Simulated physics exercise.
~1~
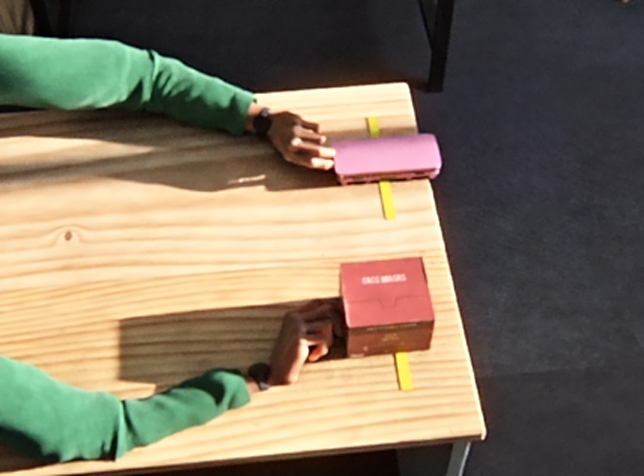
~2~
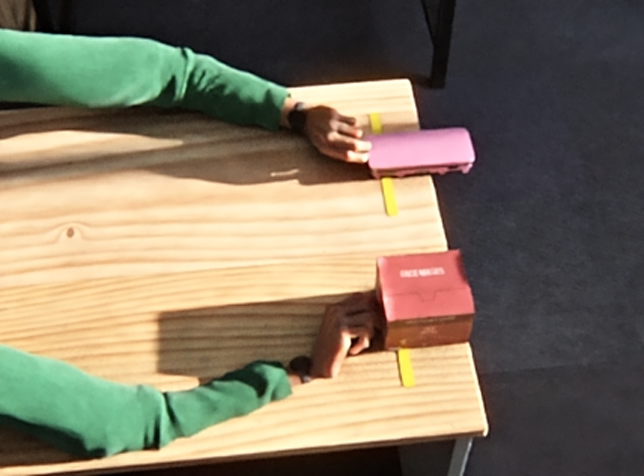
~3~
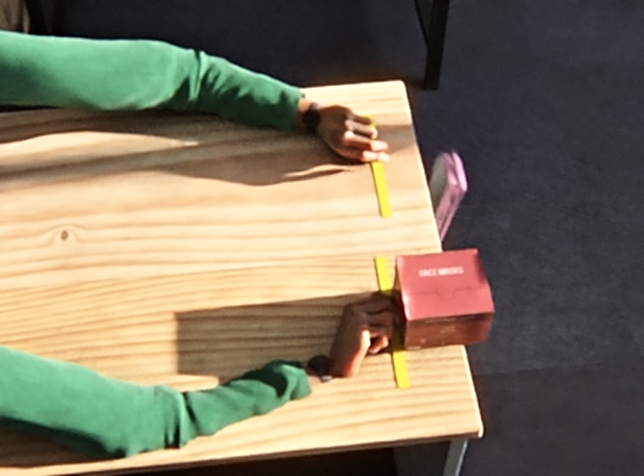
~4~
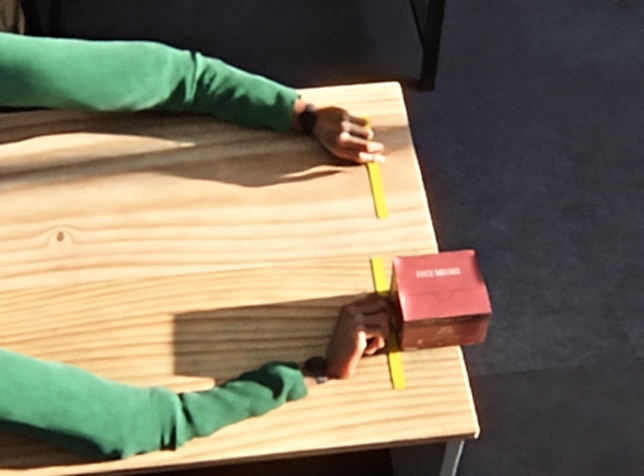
The clip opens on a pale wooden table where two green-sleeved arms reach in from the left, one hand behind a pink case and the other behind a red box, each object resting over a yellow strip of tape. Both hands push their objects to the right, toward the table's edge. The pink case slides out until it juts past the edge, then tips and drops off the side. The red box also ends up overhanging the edge, but it holds. At the end the pink case is out of sight, while the box stays on the table beside the lower hand.
